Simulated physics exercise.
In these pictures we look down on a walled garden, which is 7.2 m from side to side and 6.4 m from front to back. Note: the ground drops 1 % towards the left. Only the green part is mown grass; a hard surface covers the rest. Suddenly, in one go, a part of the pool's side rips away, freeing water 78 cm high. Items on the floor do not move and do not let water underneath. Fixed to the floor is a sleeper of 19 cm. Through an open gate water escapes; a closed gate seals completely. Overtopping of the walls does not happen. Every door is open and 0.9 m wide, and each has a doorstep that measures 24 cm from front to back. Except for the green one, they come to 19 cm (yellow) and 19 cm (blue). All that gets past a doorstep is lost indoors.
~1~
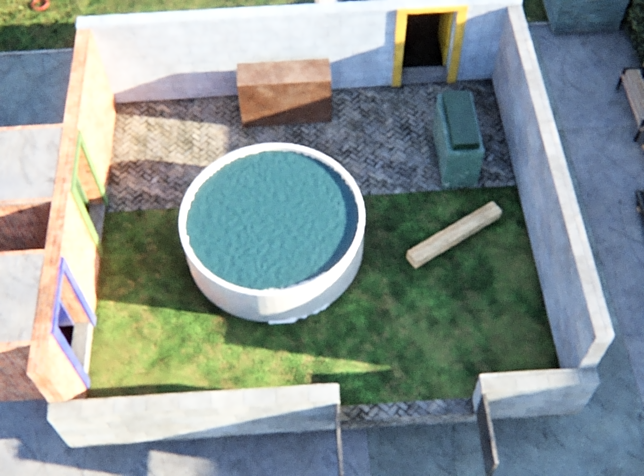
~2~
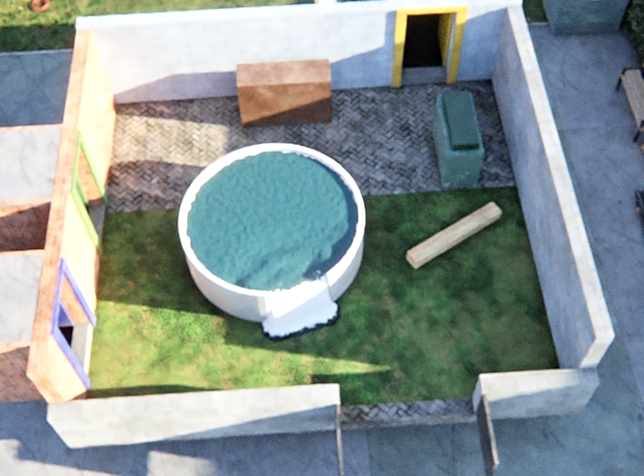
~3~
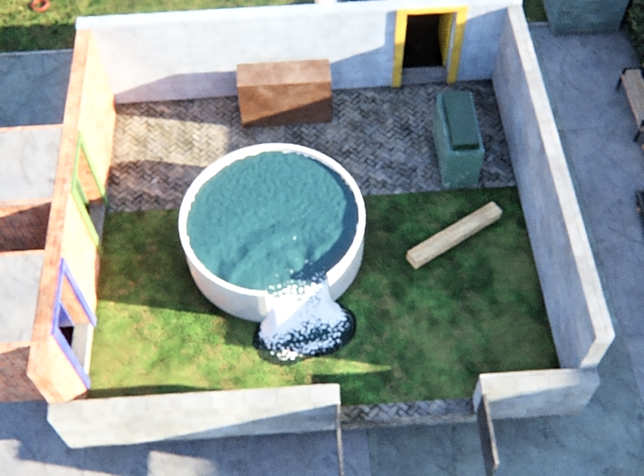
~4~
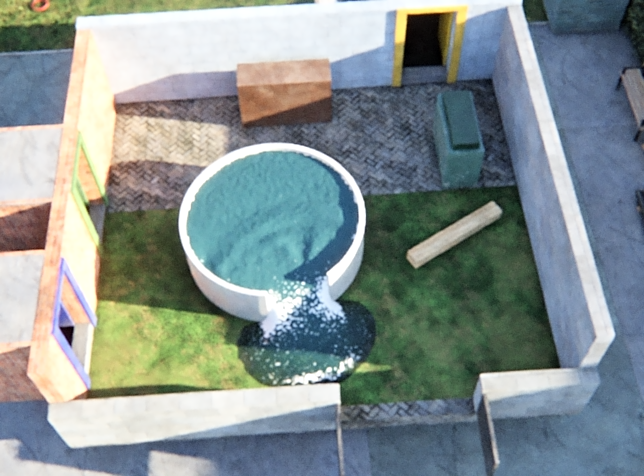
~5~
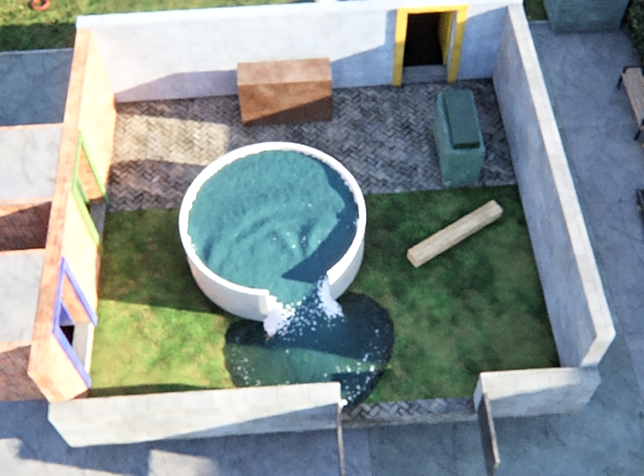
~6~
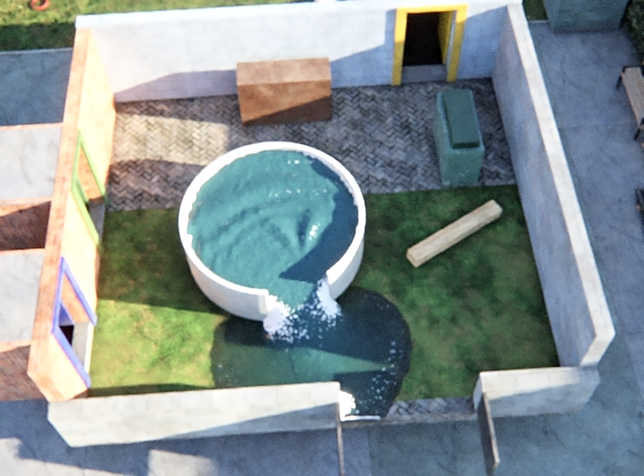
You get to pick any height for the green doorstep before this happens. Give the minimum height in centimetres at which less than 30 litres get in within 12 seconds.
6 cm.
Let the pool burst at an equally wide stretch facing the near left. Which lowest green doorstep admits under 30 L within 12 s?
In that case you'd want it roughly 7.0 cm high.
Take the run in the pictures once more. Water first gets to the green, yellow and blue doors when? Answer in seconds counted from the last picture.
Times - green 3.0 seconds, yellow 9.5 seconds, blue 1.6 seconds.
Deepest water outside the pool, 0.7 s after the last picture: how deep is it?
Around 48 centimetres.
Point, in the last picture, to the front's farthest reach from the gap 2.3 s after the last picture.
The tip of the flood lies near (555, 389).
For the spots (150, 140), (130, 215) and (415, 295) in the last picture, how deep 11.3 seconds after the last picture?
I'd read roughly 10, 6 and 6 cm there.
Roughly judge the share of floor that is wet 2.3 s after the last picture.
About 35 per cent.
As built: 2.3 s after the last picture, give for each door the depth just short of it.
Reading in centimetres: Green = 0, yellow = 0, blue = 20.
Then, 0.7 s after the last picture water covers 20 % of the floor, deepest (48 cm) near (302, 395); it has not reached the green door.
Then, 2.3 s after the last picture water covers 35 % of the floor, deepest (34 cm) near (302, 407); it has not reached the green door.
Then, 11.3 s after the last picture water covers 95 % of the floor, deepest (12 cm) near (84, 422); 8 cm at the green door, 0 litres in over its 10 cm doorstep.
At the green door as built, the water peaked near 11 cm, 5.9 s after the last picture.
With a doorstep of 5 cm, 44 litres would have come in within the 12 s; with 6.5 cm, 21 litres. So under 30 litres takes about 6 cm.
